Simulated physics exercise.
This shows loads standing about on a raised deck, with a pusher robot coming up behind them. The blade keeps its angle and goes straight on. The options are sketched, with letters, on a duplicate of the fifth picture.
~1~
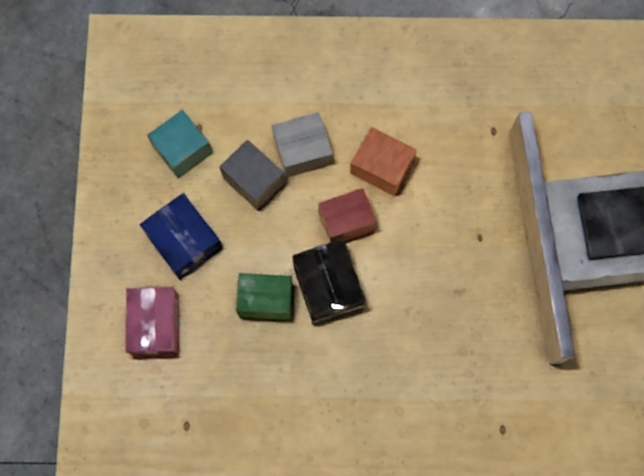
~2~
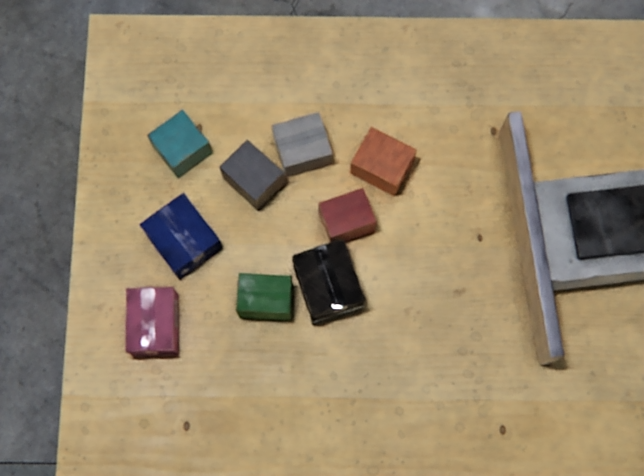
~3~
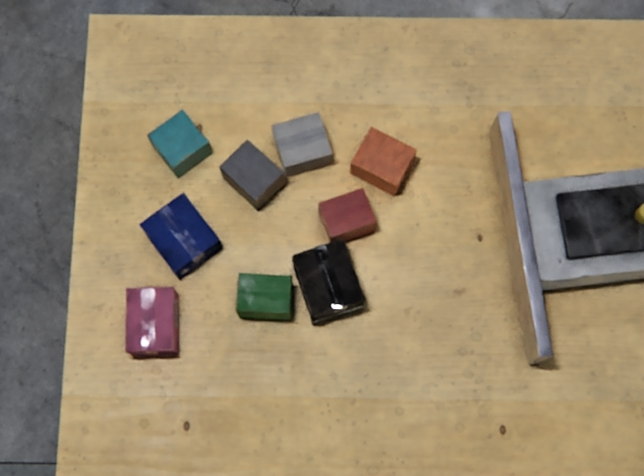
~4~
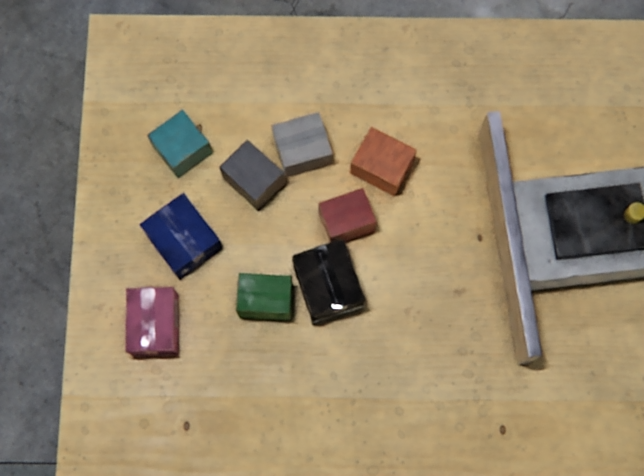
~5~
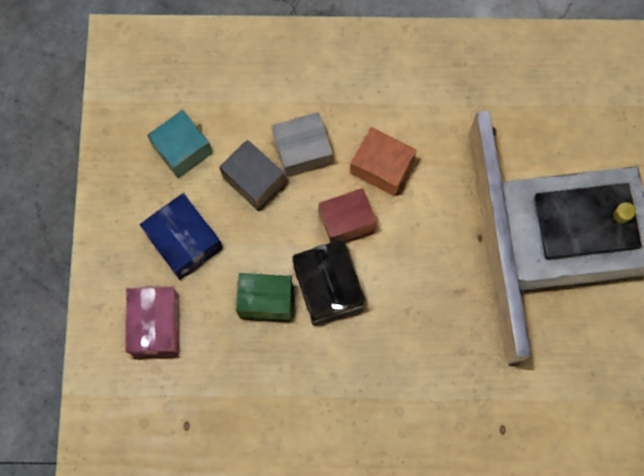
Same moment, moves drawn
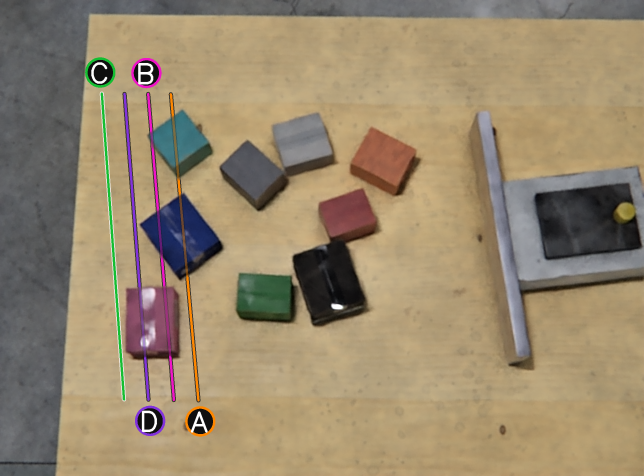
A metal pusher with a wide flat blade slid a short way left across a wooden surface, while the scattered coloured blocks to its left, including orange, green and black ones, stayed still.
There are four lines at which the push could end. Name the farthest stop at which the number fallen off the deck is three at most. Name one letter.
It can go as far as B.
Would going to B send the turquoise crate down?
Yes.
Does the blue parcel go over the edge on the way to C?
Yes.
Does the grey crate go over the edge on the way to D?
By then, yes.
On the marked copy, A at (184, 242); B at (161, 241); C at (112, 241); D at (136, 241).
With B. Early on, robot (457, 220); white parcel (288, 143); orange crate (336, 178).
Further on, robot (334, 218); pink parcel (128, 326); blue parcel (162, 242).
At the end, robot (236, 217); turquoise crate over the edge; pink parcel (62, 345); one fallen.
As for the rest, A is within the limit but short; C drops five; D drops five.
